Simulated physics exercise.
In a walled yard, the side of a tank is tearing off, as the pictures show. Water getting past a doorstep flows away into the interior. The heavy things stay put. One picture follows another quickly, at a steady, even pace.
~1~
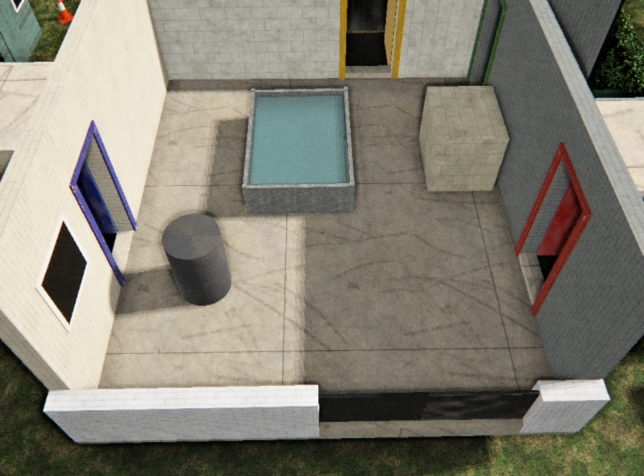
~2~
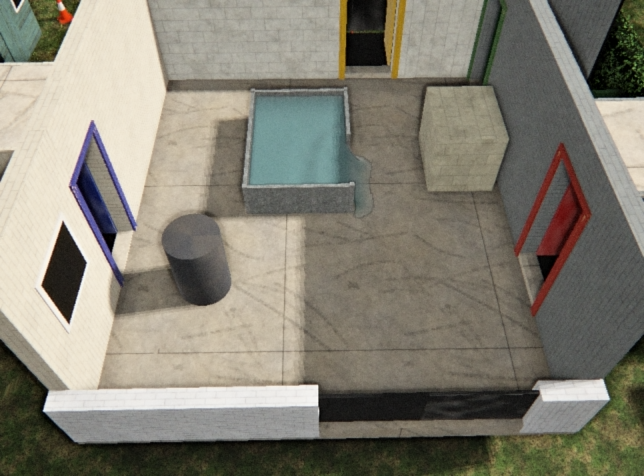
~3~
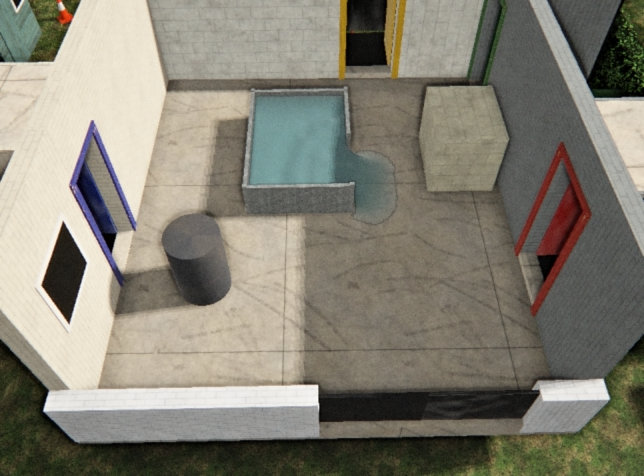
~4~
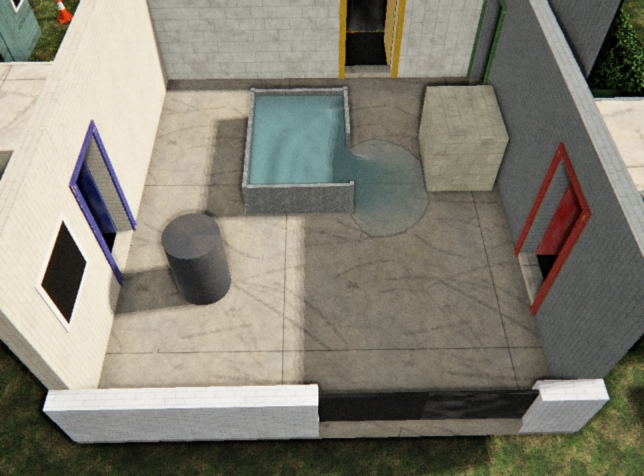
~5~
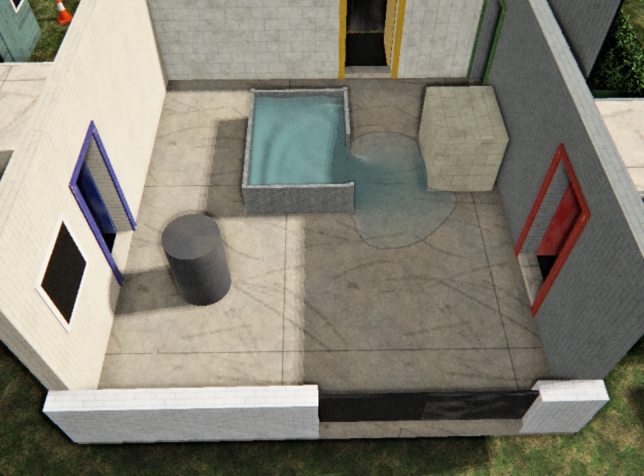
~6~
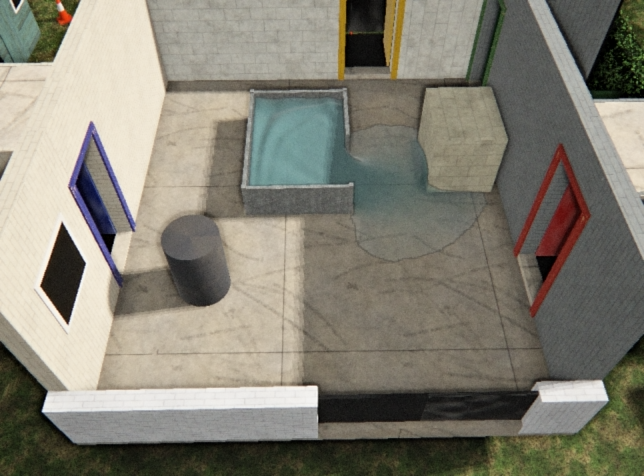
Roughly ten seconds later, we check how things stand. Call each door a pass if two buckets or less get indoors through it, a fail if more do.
Red door: Fail, yellow door: Pass, green door: Fail, blue door: Pass.
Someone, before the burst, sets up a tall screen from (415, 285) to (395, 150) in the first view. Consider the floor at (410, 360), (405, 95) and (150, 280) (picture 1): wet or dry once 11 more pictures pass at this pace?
Taking the points in order, they are inundated, inundated and high and dry.
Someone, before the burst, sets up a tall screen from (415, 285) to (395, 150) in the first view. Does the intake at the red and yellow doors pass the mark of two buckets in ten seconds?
Result - red door ends up beneath, yellow door ends up above.
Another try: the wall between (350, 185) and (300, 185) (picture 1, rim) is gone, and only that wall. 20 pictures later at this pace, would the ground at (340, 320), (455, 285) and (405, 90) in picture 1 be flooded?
So: Wetted, then wetted, then spared.
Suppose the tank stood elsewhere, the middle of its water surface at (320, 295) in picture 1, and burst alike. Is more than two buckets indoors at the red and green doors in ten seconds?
Red door exceeds it, green door falls short.
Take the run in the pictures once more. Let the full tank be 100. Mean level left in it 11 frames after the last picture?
Somewhere near 52 %, give or take.
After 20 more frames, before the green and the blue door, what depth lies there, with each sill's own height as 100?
Approx. 180 % then 0 %.
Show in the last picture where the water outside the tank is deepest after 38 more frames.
It should be deepest at about (542, 354).
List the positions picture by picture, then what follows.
Still water in the open tank at (299, 138), in the first frame.
The front is at (364, 212), out from the gap at (348, 176), in the second frame.
Water pours out at (348, 177) and has run to (380, 218), in the third frame.
The front is at (420, 168), out from the gap at (347, 178), in the fourth frame.
Water pours out at (347, 178) and has run to (451, 195), in the fifth frame.
Water pours out at (347, 178) and has run to (479, 206), in the sixth frame.
A moment on, water covers 20 % of the floor; the red door not reached, the yellow door not reached, the green door not reached, the blue door not reached.
Next, water covers 30 % of the floor; the red door under two buckets in, the yellow door wet at the sill, nothing in, the green door wet at the sill, nothing in, the blue door not reached.
Then, water covers 45 % of the floor; the red door over two buckets in, the yellow door under two buckets in, the green door under two buckets in, the blue door not reached.
Later, water covers 80 % of the floor; the red door over two buckets in, the yellow door under two buckets in, the green door over two buckets in, the blue door not reached.
In the end, water covers 100 % of the floor; the red door over two buckets in, the yellow door under two buckets in, the green door over two buckets in, the blue door wet at the sill, nothing in.
